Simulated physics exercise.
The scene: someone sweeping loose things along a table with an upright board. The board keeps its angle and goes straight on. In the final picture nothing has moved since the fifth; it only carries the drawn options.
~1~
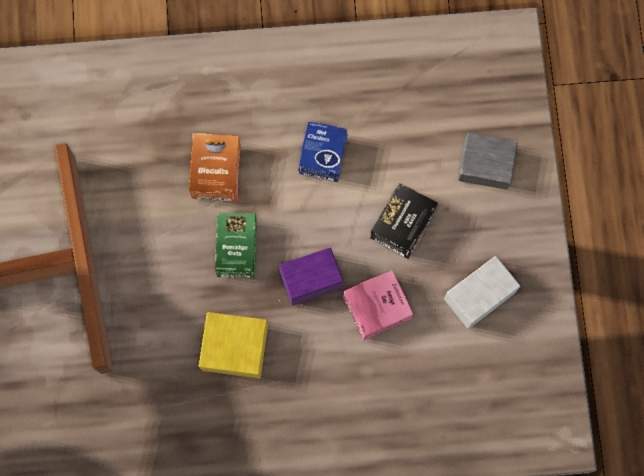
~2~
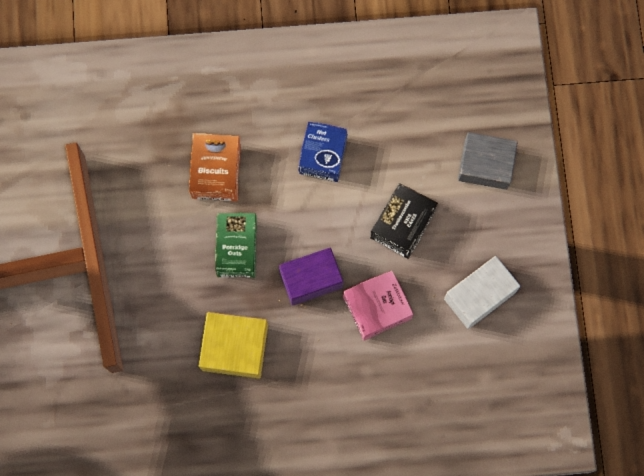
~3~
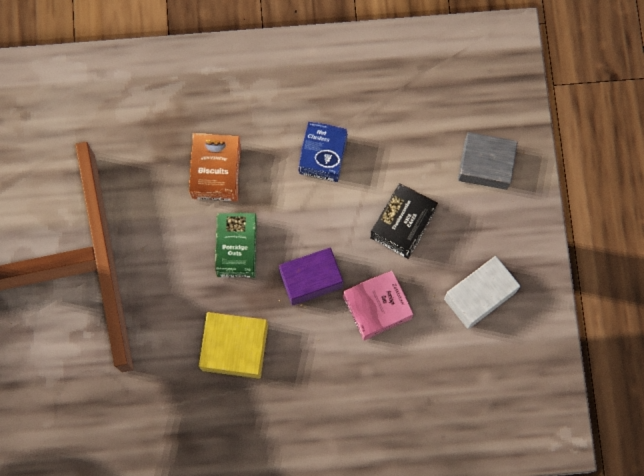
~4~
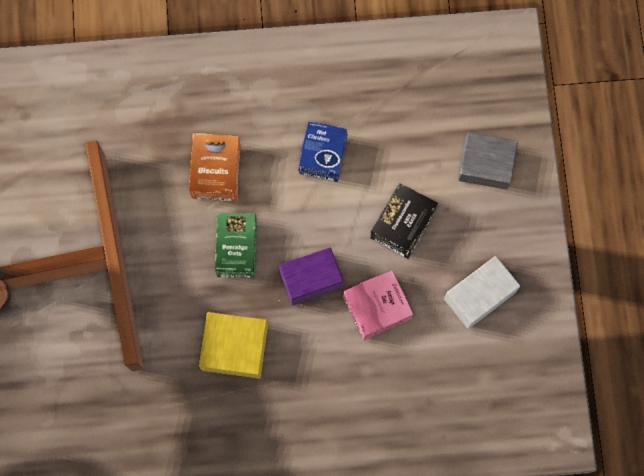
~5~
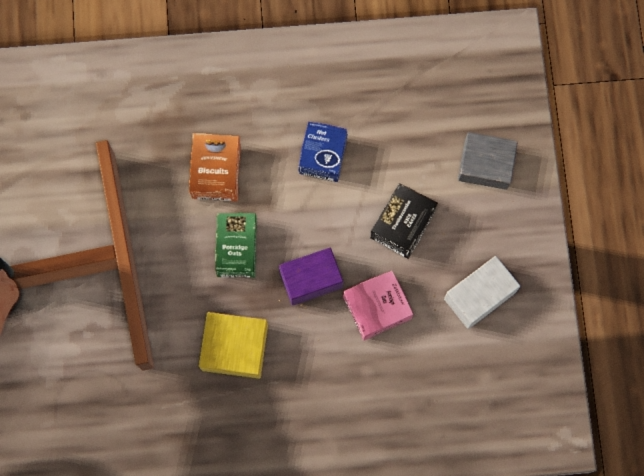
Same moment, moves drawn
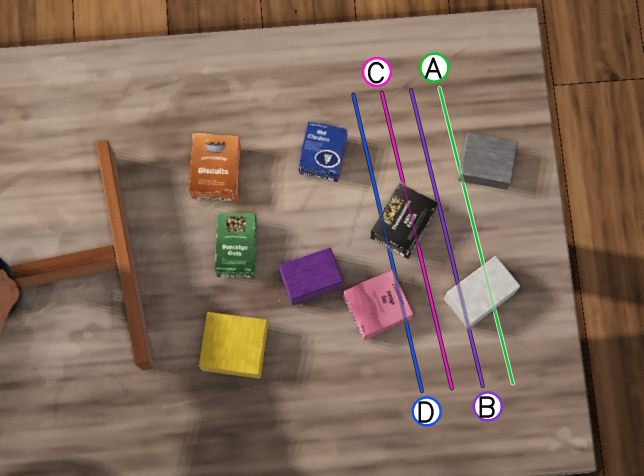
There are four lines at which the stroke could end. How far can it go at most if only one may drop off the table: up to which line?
Up to line B.
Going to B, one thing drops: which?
The white block.
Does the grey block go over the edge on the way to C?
No.
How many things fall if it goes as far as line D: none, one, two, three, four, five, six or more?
By then, none.
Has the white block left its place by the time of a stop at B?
By then, yes.
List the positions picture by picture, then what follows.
White block (482, 293); pink packet (378, 306); green packet (236, 246), in the first picture.
Board (90, 252); yellow block (234, 346), in the second picture.
Board (101, 252); grey block (488, 161), in the third picture.
Board (111, 251); orange packet (215, 167), in the fourth picture.
Board (121, 250); white block (482, 293); pink packet (378, 306); green packet (236, 246), in the fifth picture.
On the marked copy, A at (475, 232); B at (446, 234); C at (416, 236); D at (387, 239).
Taking B. A third of the way, board (238, 241); orange packet (253, 160); yellow block (295, 331).
Two thirds of the way, board (353, 232); white block (531, 288); pink packet (469, 318).
When it is over, board (444, 224); white block over the edge; grey block (544, 150); one fallen.
As for the rest, A drops three; C is within the limit but short; D is within the limit but short.
